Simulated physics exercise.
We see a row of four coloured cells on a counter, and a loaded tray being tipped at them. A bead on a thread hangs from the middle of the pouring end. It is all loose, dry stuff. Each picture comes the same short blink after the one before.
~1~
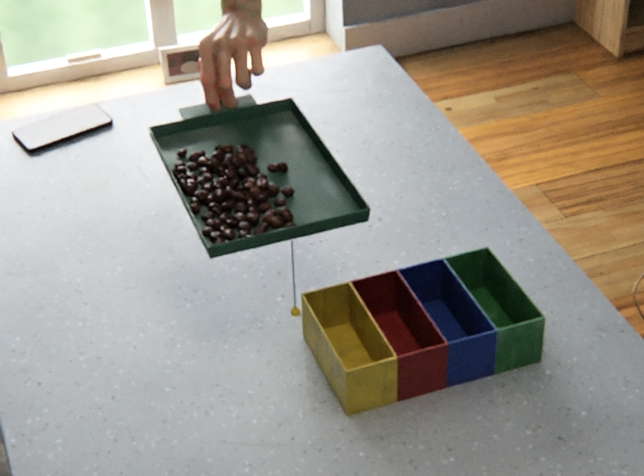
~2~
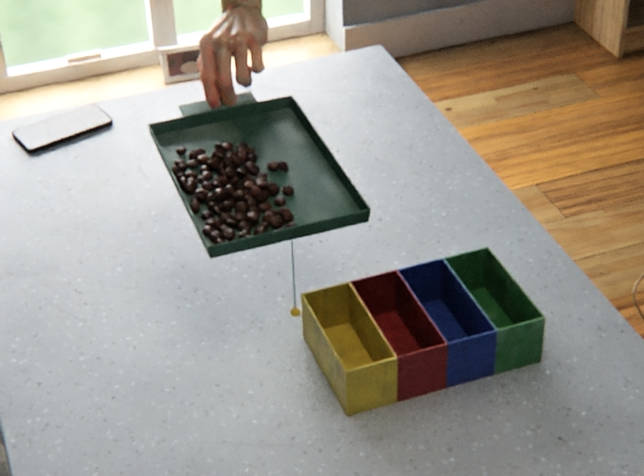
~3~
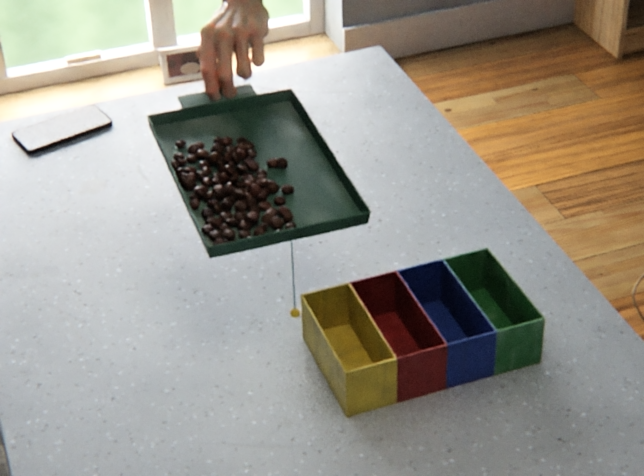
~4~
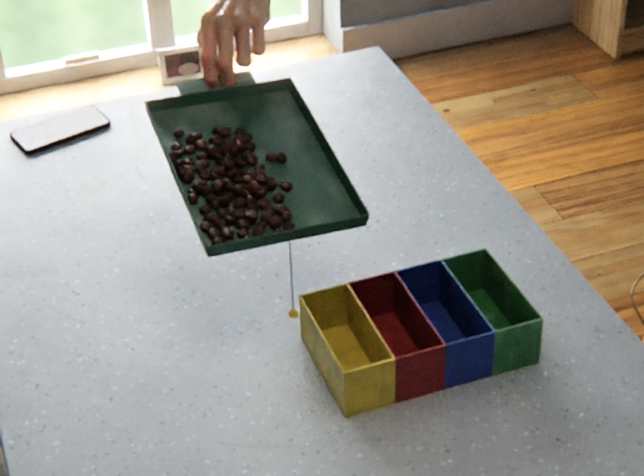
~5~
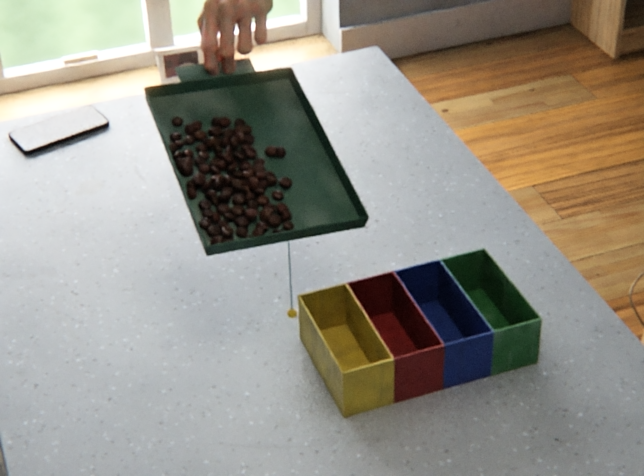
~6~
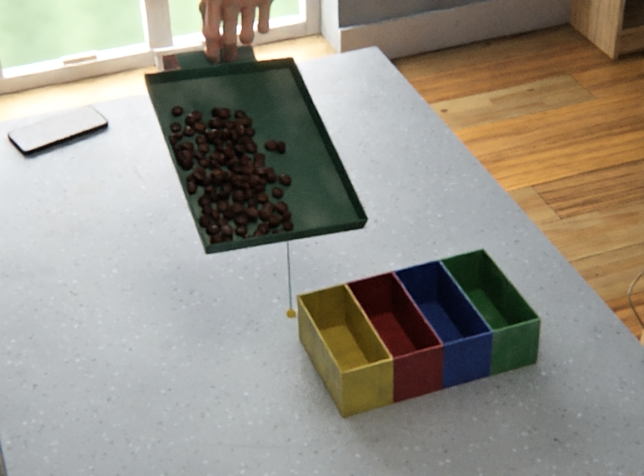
A hand slowly raising the back of a dark green tray of small brown pieces beside yellow, red, blue and green compartments.
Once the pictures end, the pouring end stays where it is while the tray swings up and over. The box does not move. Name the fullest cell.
The yellow cell gets the most.
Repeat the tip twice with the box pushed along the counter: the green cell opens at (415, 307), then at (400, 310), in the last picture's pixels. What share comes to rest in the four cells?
Roughly 100 per cent, and 100 per cent.
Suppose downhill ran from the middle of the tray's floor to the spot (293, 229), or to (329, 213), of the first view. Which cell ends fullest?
At the first place yellow, at the second the yellow one.
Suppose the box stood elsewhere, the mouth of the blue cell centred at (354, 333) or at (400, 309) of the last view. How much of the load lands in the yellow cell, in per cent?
About 0 and 30 per cent.
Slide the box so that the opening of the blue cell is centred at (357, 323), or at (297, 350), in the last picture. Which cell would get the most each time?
One: The blue cell. Two: That green cell.
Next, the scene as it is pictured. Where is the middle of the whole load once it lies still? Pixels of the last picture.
Around (349, 375).
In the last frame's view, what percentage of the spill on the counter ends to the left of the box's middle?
About 100 per cent.
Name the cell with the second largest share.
Second comes red.
Just after the last frame, tray tipped steeply; almost all on the tray; just a few in the red cell; just a few falling or outside the box.
A moment on, tray tipped right over; roughly a third on the tray; roughly a third in the yellow cell; about a tenth in the red cell; roughly a quarter falling or outside the box.
Further on, tray tipped past a quarter turn; roughly half in the yellow cell; roughly a quarter in the red cell; roughly a quarter falling or outside the box.
When it is over, tray tipped past a quarter turn; roughly half in the yellow cell; roughly a quarter in the red cell; not one in the blue cell; not one in the green cell; roughly a quarter outside the box.
